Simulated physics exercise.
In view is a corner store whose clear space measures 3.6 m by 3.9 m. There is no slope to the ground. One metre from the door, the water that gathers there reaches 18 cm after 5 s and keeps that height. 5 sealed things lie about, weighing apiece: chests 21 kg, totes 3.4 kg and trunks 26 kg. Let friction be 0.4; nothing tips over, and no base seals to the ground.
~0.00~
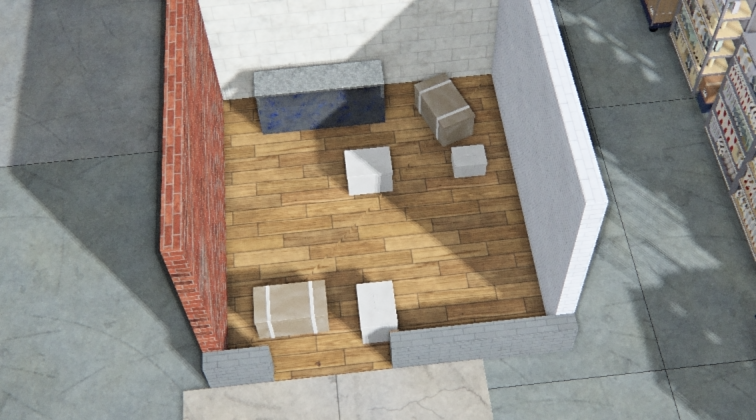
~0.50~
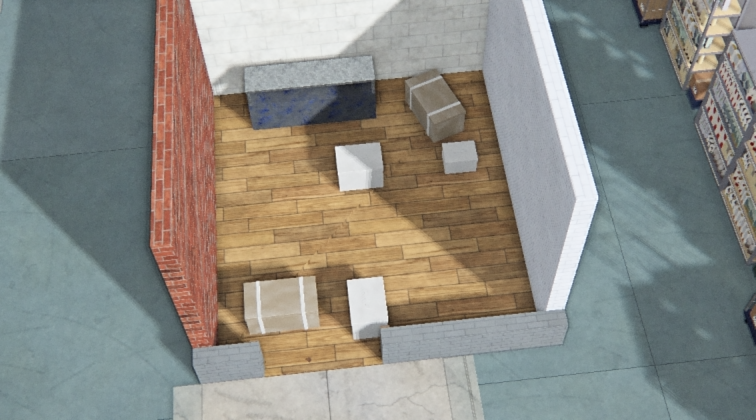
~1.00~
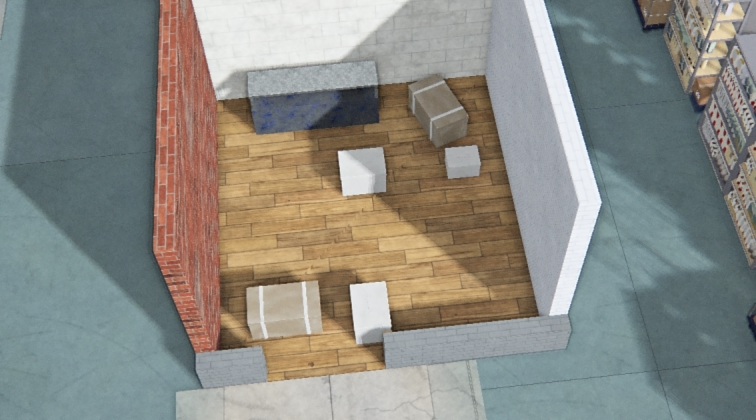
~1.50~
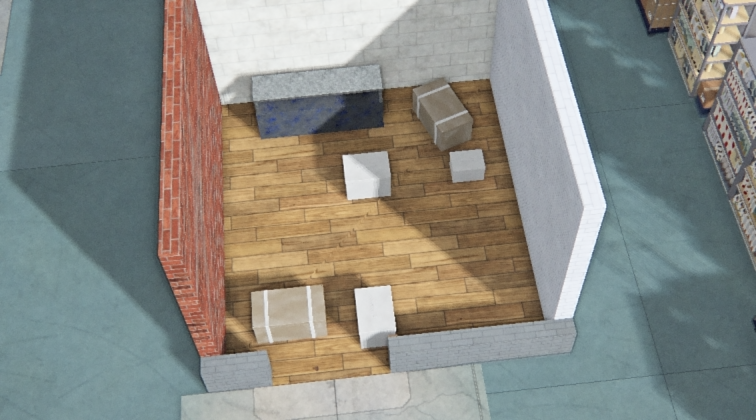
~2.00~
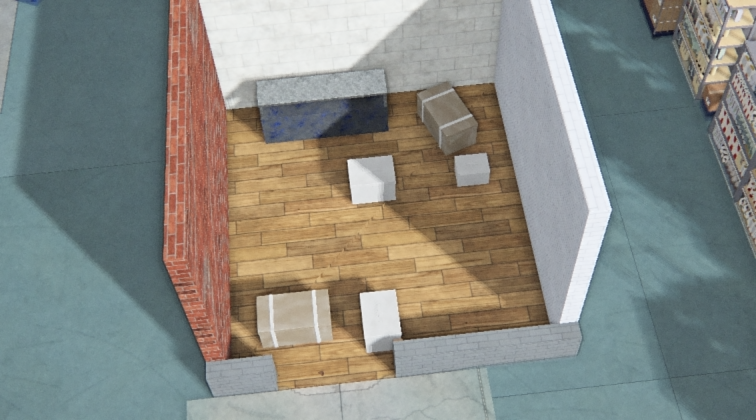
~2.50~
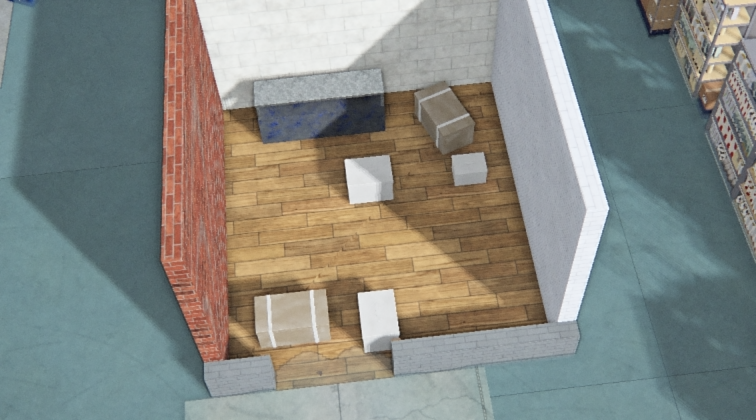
At the start, strapped tan boxes, white blocks and a dark blue counter stand on the wooden floor of a small open-topped store, with grey ground outside. The surrounding ground turns blue-green as the view sways slightly, then a thin film of water edges into the doorway; nothing inside moves.
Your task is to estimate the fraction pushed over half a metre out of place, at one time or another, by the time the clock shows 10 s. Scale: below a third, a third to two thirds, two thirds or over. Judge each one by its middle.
On that scale, a third to two thirds.
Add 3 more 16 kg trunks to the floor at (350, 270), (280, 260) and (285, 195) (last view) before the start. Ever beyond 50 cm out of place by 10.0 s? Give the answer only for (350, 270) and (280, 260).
In that order: Beyond the mark, beyond the mark.
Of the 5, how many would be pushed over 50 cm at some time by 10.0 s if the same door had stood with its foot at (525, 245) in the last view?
Then 0 of them would.
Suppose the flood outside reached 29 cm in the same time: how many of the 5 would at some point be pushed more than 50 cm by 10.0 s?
Count under that change: 3.
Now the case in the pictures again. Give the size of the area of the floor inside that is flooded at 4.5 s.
Somewhere around 3.0 m2, roughly.
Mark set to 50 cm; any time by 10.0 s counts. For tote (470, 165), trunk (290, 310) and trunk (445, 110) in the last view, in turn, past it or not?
In that order: Above the mark, above the mark, below the mark.
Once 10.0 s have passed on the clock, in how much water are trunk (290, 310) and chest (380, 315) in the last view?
Depths: Near 13 cm, then near 6 cm.
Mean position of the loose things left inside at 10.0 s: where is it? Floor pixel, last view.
Centre of the remaining things: Roughly (396, 179).
After 3.5 s 0 of 5 are over 50 cm from their spots; 0 afloat.
After 4.5 s 0 of 5 are over 50 cm from their spots; 0 afloat.
After 7.0 s 1 of 5 are over 50 cm from their spots; 0 afloat.
After 10.0 s 2 of 5 are over 50 cm from their spots, and 2 have been at some point; 2 afloat.
